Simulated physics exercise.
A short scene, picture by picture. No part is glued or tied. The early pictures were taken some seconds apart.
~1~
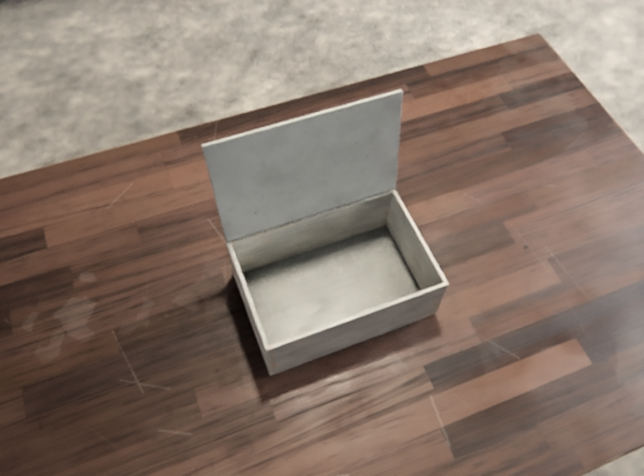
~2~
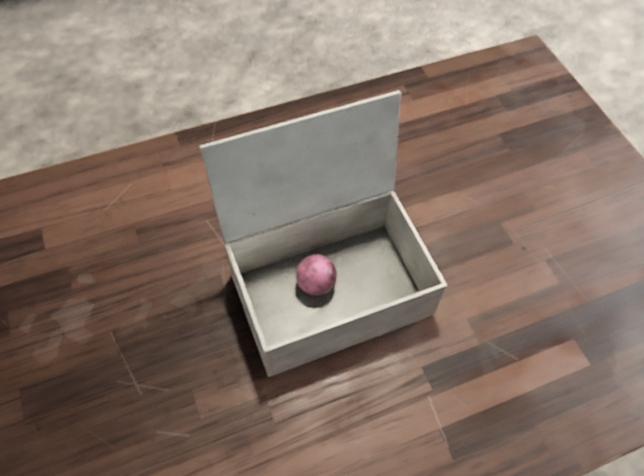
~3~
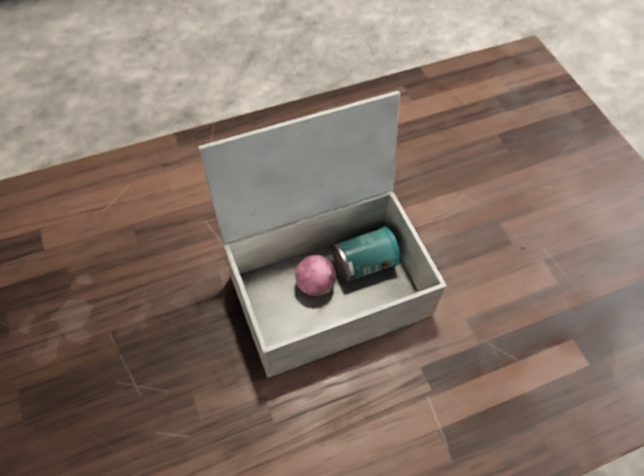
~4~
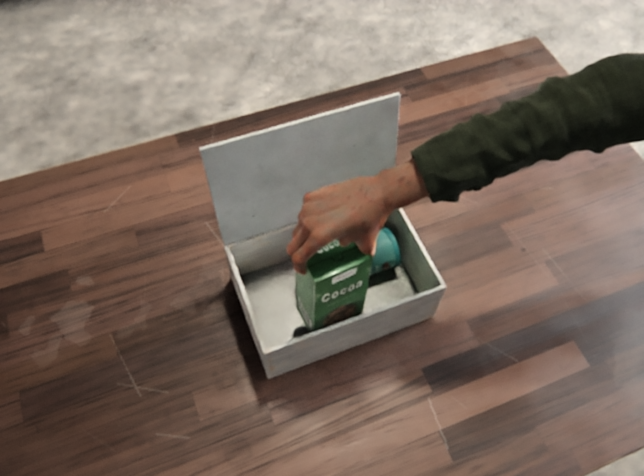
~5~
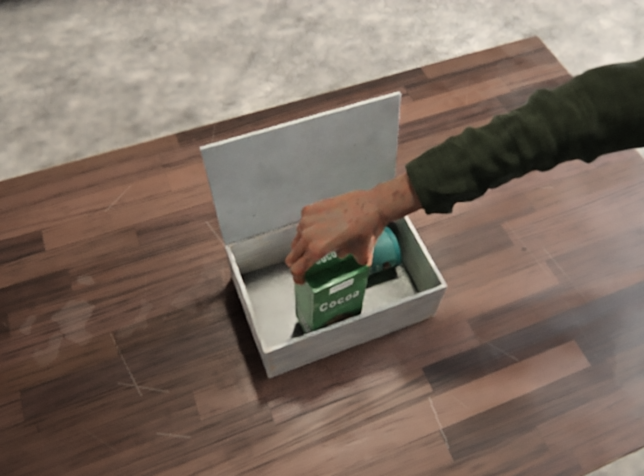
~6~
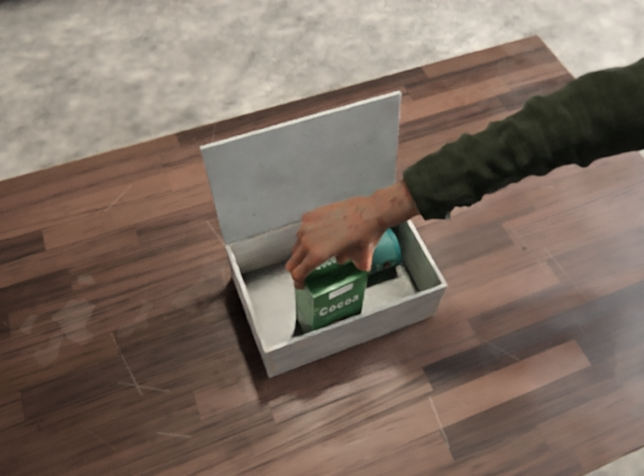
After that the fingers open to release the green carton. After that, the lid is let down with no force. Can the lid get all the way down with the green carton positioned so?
No, stays open.
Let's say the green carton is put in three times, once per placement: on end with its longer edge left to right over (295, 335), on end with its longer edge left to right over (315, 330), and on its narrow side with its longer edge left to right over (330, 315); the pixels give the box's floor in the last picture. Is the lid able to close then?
The first time the lid can't shut, the second time it can't shut, and the third time it goes down fully.
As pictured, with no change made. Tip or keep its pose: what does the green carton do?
Once everything settles, it keeps its original angle.
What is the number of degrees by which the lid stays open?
Some 40° above the rim.
Then, 1.20 s on from there, lid starting down.
Then, 1.70 s on from there, lid 50° above the rim.
Then, 3.80 s on from there, lid 41° above the rim.
In the end, lid 41° above the rim; all 3 unmoved. At the end, from the last picture's camera, green carton near (328, 297).
